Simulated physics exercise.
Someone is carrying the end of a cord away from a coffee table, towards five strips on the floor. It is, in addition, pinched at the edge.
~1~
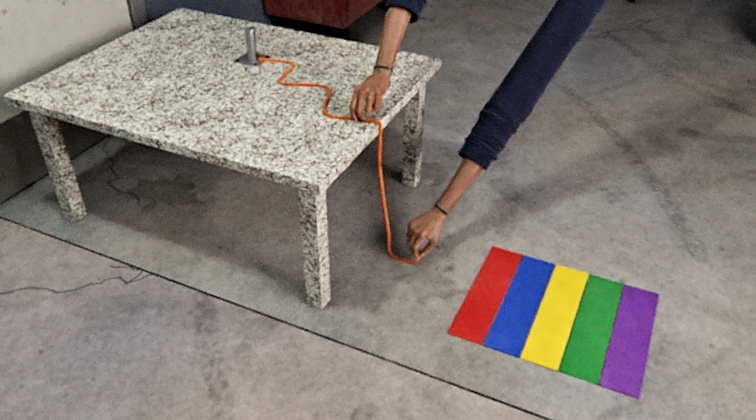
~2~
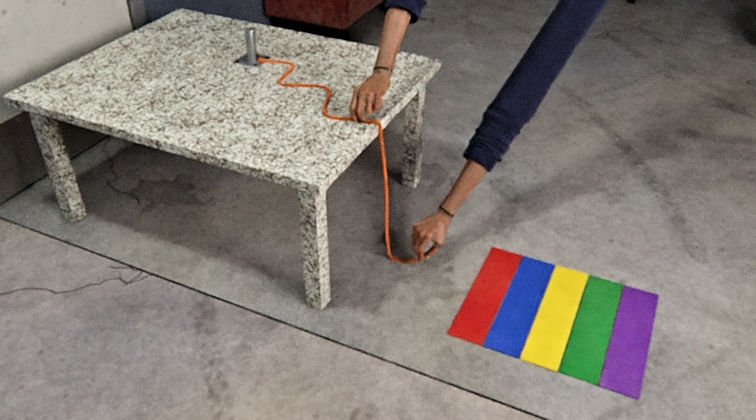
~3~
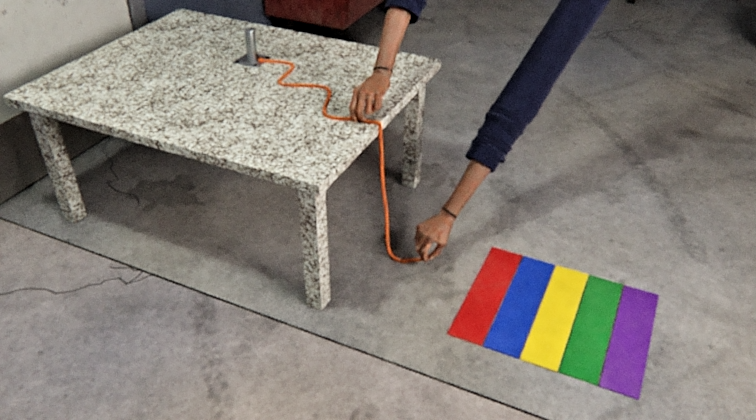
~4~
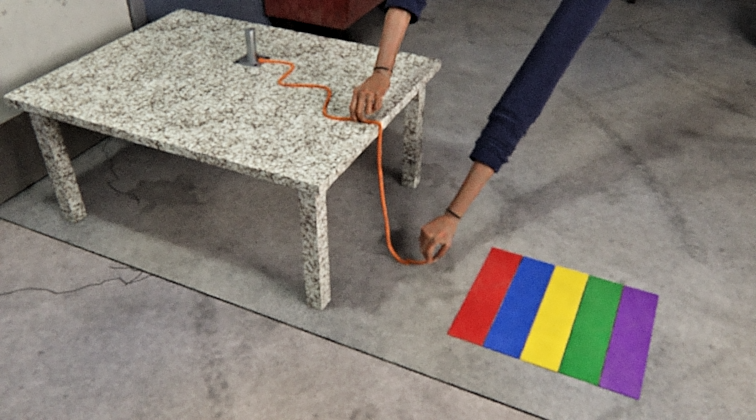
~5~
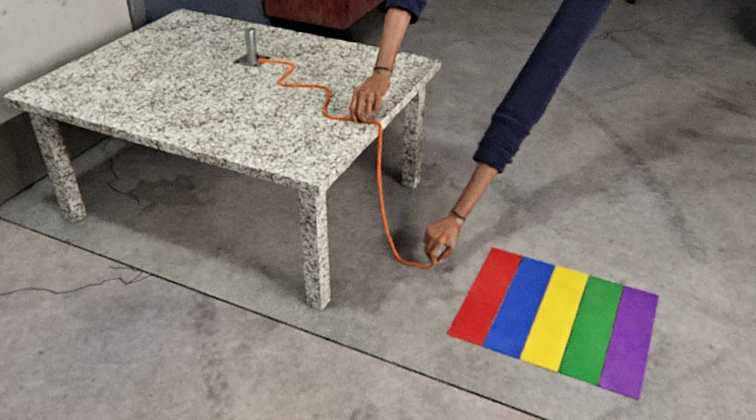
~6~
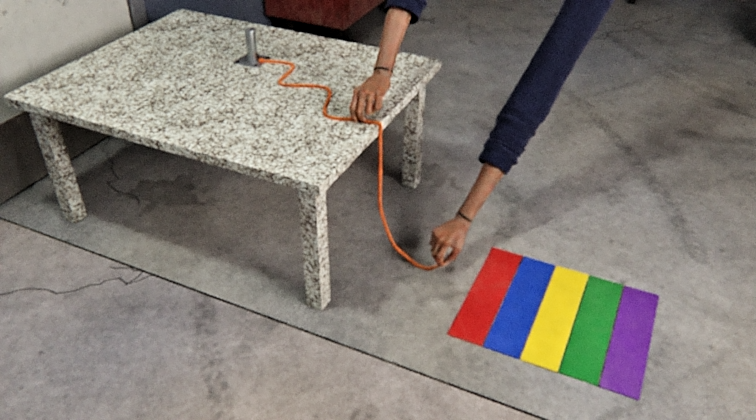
The clip shows one hand pinching an orange cord at the edge of a speckled coffee table while another hand, near the floor, draws the cord's end slightly right, toward red, blue, yellow, green and purple strips.
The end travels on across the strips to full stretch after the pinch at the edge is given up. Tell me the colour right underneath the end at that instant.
Right underneath is green.
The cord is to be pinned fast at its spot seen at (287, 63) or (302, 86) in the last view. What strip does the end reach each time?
Strip colours by try: Green / yellow.
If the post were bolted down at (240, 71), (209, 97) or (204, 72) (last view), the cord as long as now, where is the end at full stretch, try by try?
Approximate places, in that order: (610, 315), (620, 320), (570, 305).
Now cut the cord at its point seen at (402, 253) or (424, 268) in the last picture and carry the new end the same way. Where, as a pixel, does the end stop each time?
Taking them in turn, near (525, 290) and near (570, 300).
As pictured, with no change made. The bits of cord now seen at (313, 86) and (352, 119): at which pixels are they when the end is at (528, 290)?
They end up close to (339, 96) and (393, 154).
Early on, end near (528, 290); over blue.
Midway, end near (572, 303); over yellow.
At the end of the slack, end near (599, 311); over green. The end stops over the green strip.
